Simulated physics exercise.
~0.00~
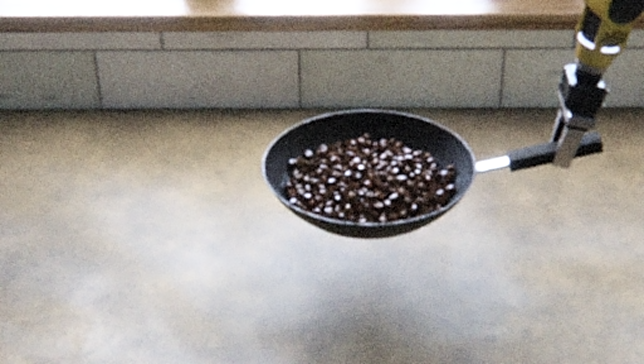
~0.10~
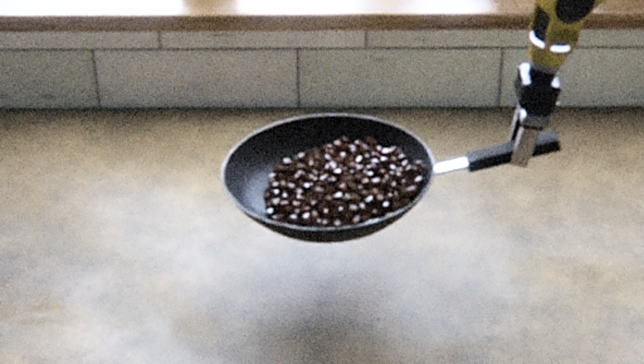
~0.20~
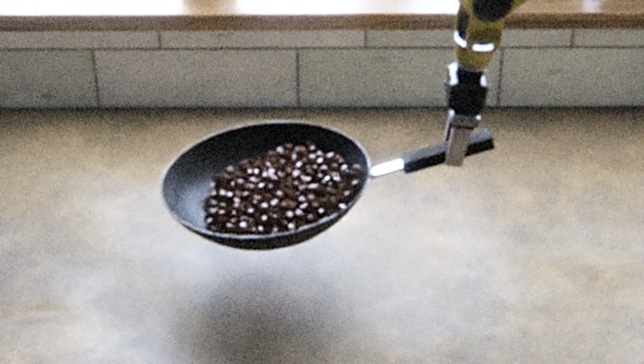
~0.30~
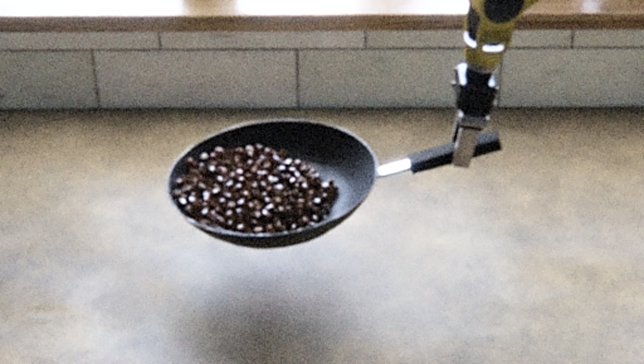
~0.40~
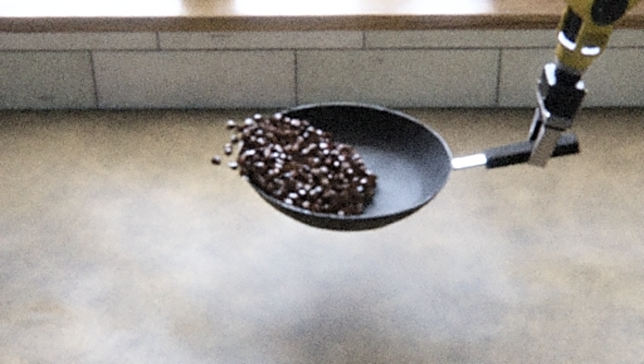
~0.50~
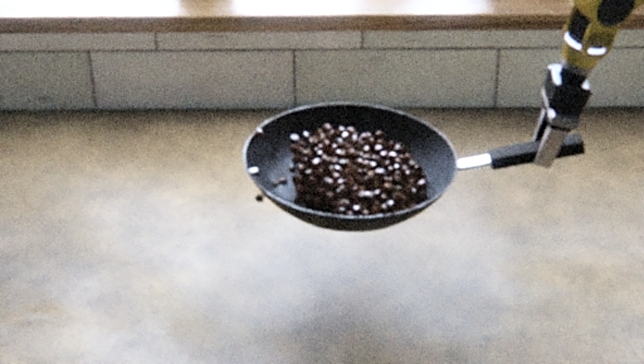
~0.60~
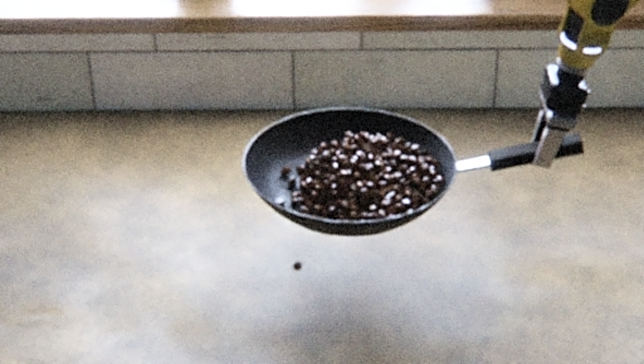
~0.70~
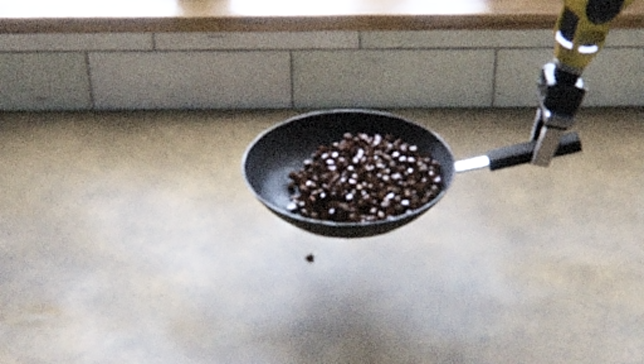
Frying pan of dark pellets swinging left then back right in a robot arm's grip, the load surging leftward, one pellet dropping out.
